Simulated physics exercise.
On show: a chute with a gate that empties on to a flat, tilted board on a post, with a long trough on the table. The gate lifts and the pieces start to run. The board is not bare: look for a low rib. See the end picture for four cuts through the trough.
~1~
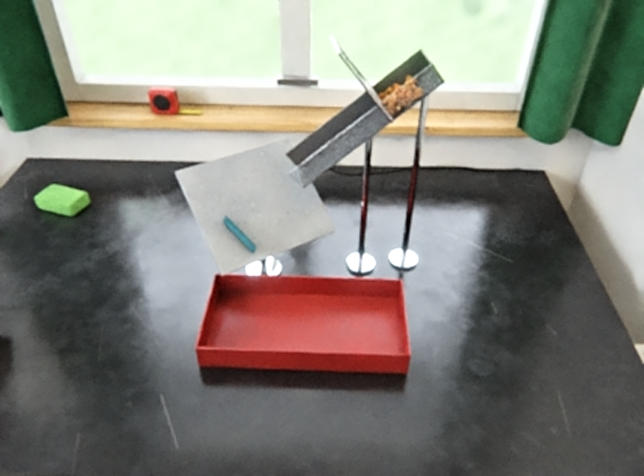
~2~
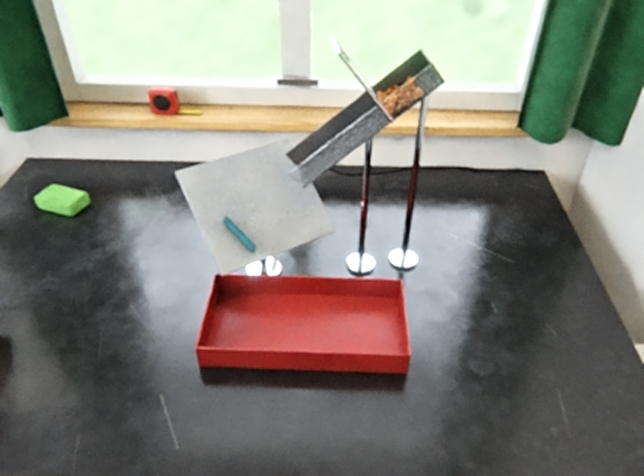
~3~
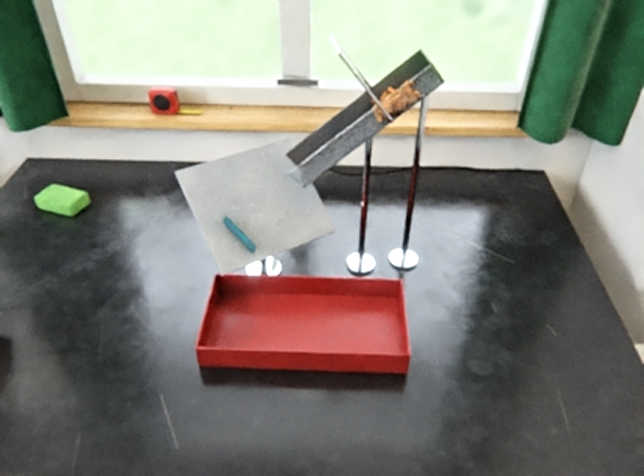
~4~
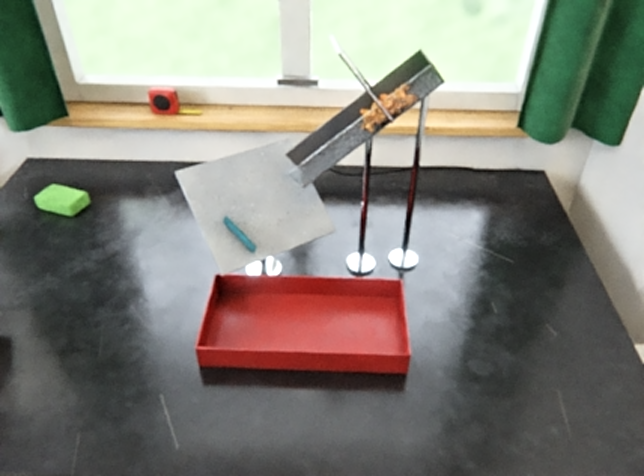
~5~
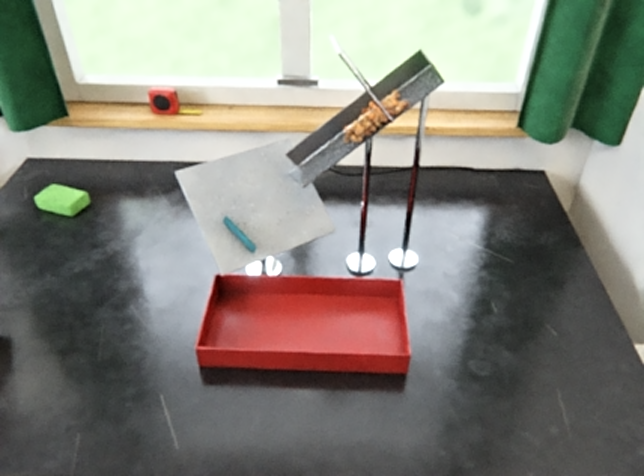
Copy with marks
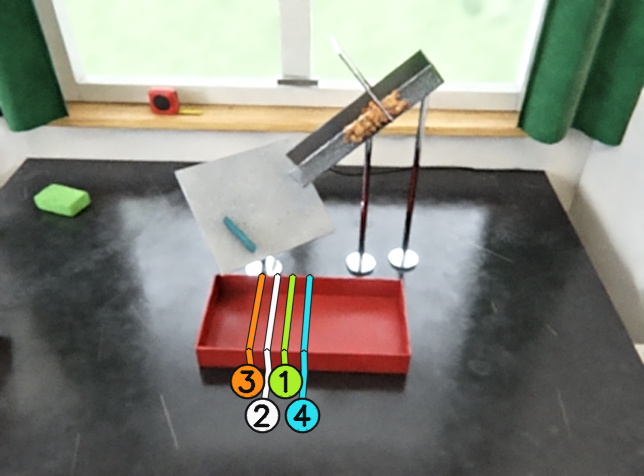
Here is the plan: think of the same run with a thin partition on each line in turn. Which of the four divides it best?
1 works best here.
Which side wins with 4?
Left.
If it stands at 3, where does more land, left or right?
More lands on the right.
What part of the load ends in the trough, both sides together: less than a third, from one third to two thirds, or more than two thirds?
It is more than two thirds.
On the marked copy, line 1 crosses the front rim at (284, 351); line 2 crosses the front rim at (266, 350); line 3 crosses the front rim at (249, 349); line 4 crosses the front rim at (303, 351).
For line 1, of what is caught, about two thirds on the left of the divider, about a third on the right.
For line 2, of what is caught, a small part on the left of the divider, most on the right.
For line 3, of what is caught, a stray few on the left of the divider, nearly all on the right.
For line 4, of what is caught, nearly all on the left of the divider, a small part on the right.
